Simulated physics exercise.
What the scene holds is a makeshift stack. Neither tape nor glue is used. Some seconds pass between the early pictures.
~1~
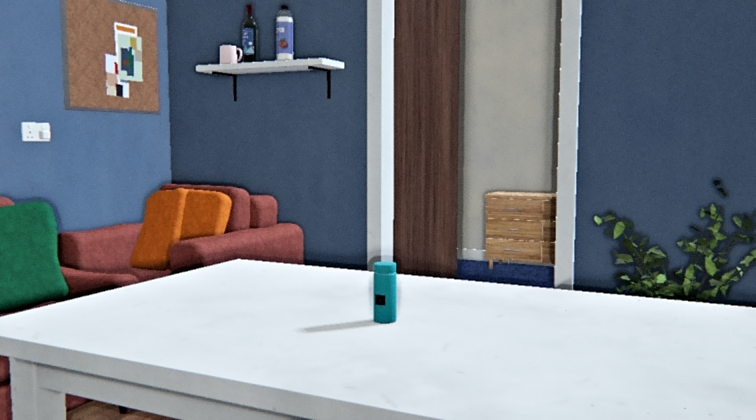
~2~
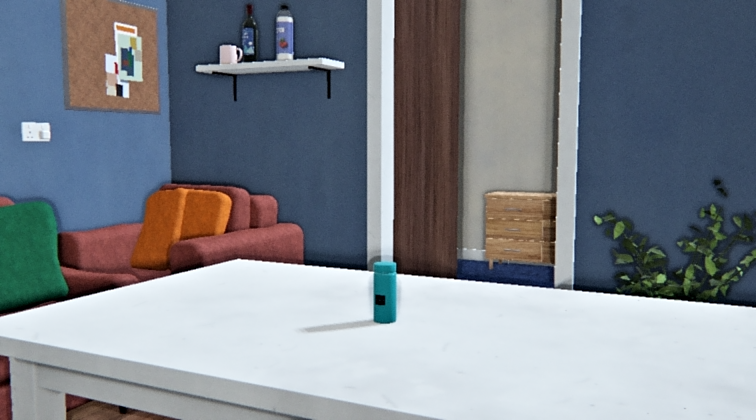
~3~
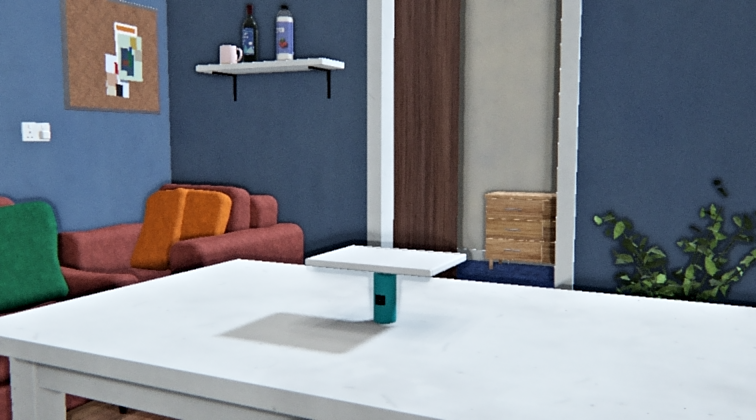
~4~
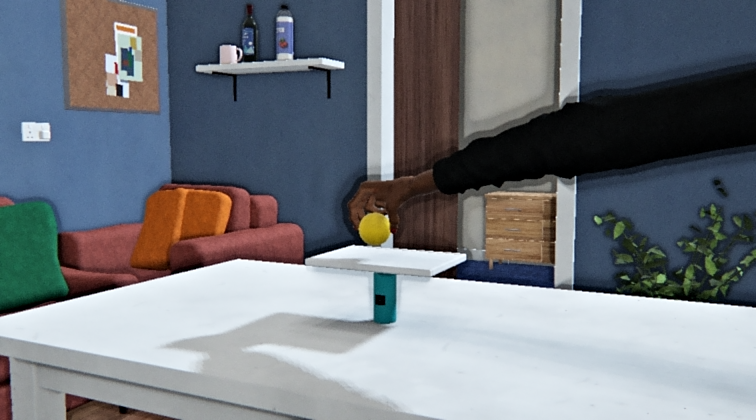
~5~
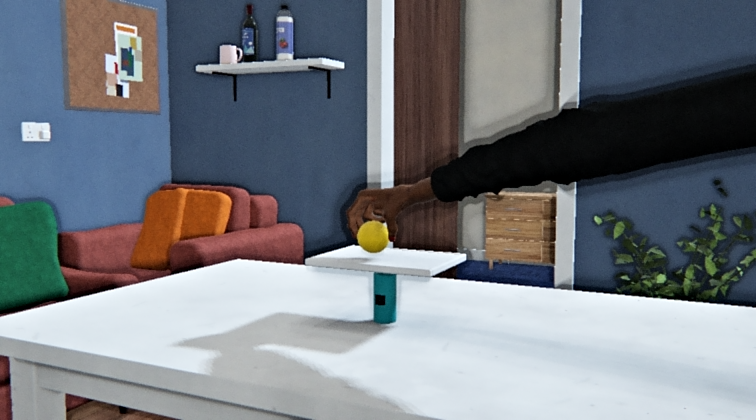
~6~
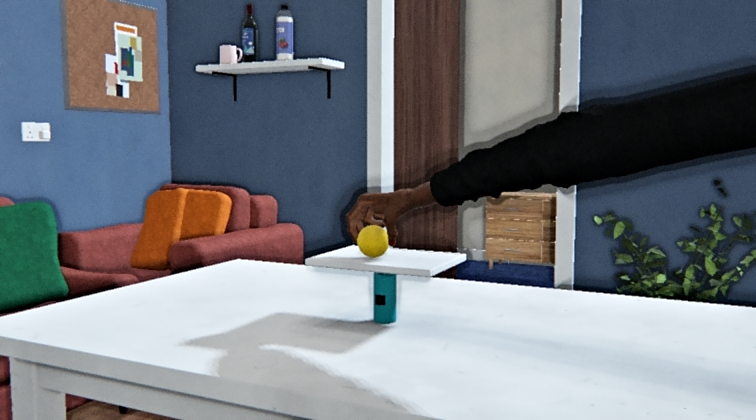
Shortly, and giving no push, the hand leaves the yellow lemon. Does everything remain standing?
Yes.
Then, 0.80 s after the last picture, nothing has stirred.
Then, 1.70 s after the last picture, yellow lemon resting near (373, 242).
At rest, all 3 in place. Seen from the same camera at the end, yellow lemon near (372, 242). The stack stays up.
